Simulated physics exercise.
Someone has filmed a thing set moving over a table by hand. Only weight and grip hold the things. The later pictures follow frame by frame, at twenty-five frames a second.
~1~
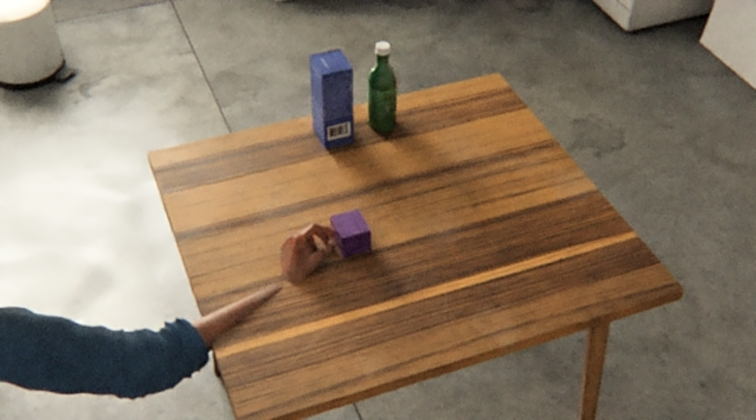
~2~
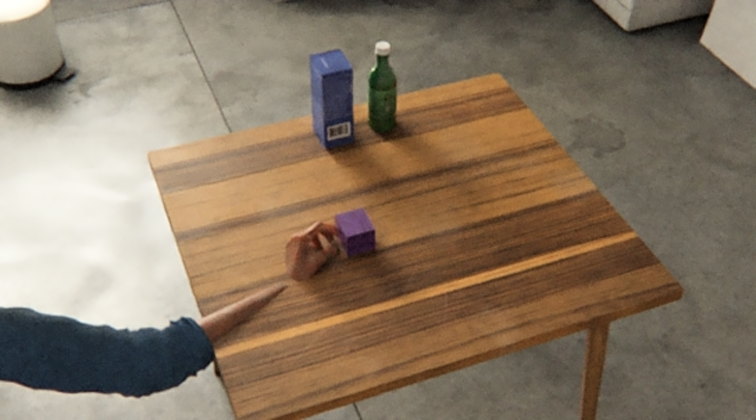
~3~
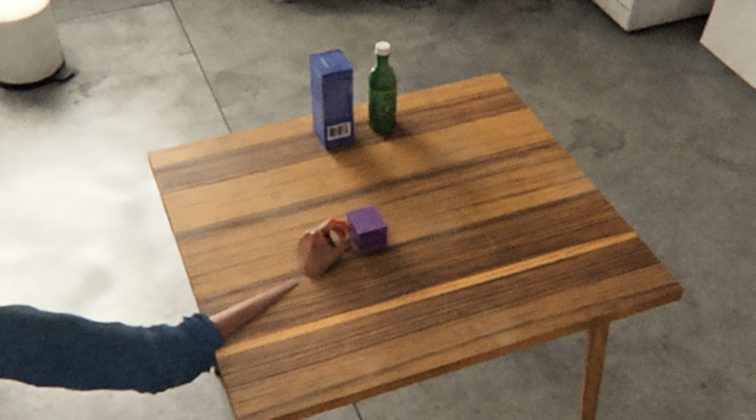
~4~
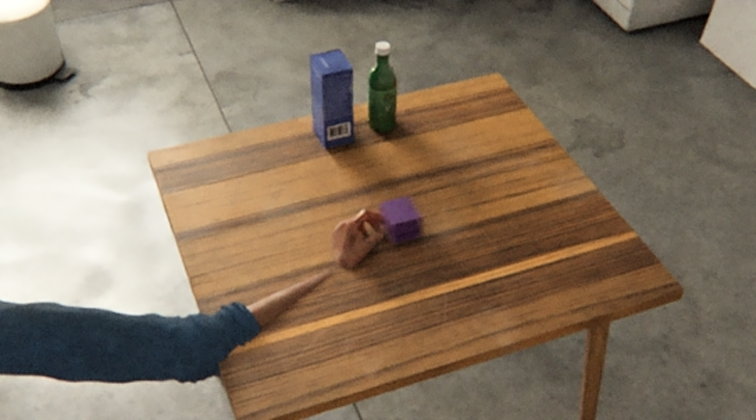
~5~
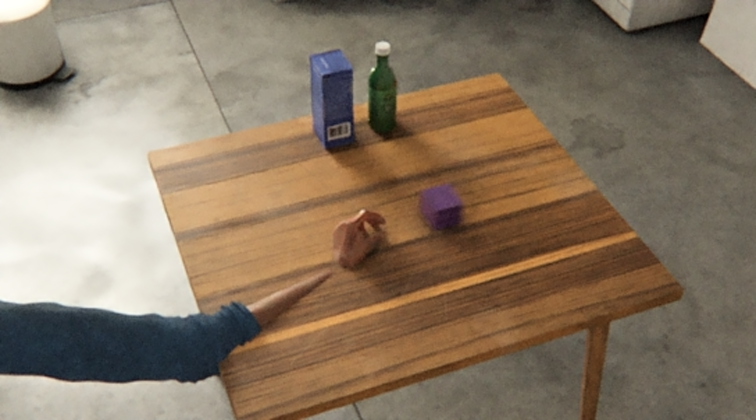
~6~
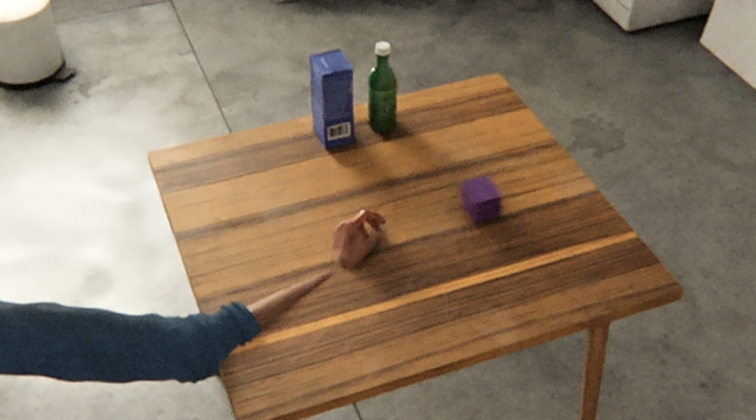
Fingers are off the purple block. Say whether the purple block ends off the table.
The purple block goes over the edge.
Then, 0.10 s later than the last frame, purple block moved well along near (564, 176).
Then, 0.30 s later than the last frame, purple block now off the table.
Then, 0.50 s later than the last frame, things are still on the move.
Then, 0.60 s later than the last frame, as before.
When it is over, off the table, purple block.
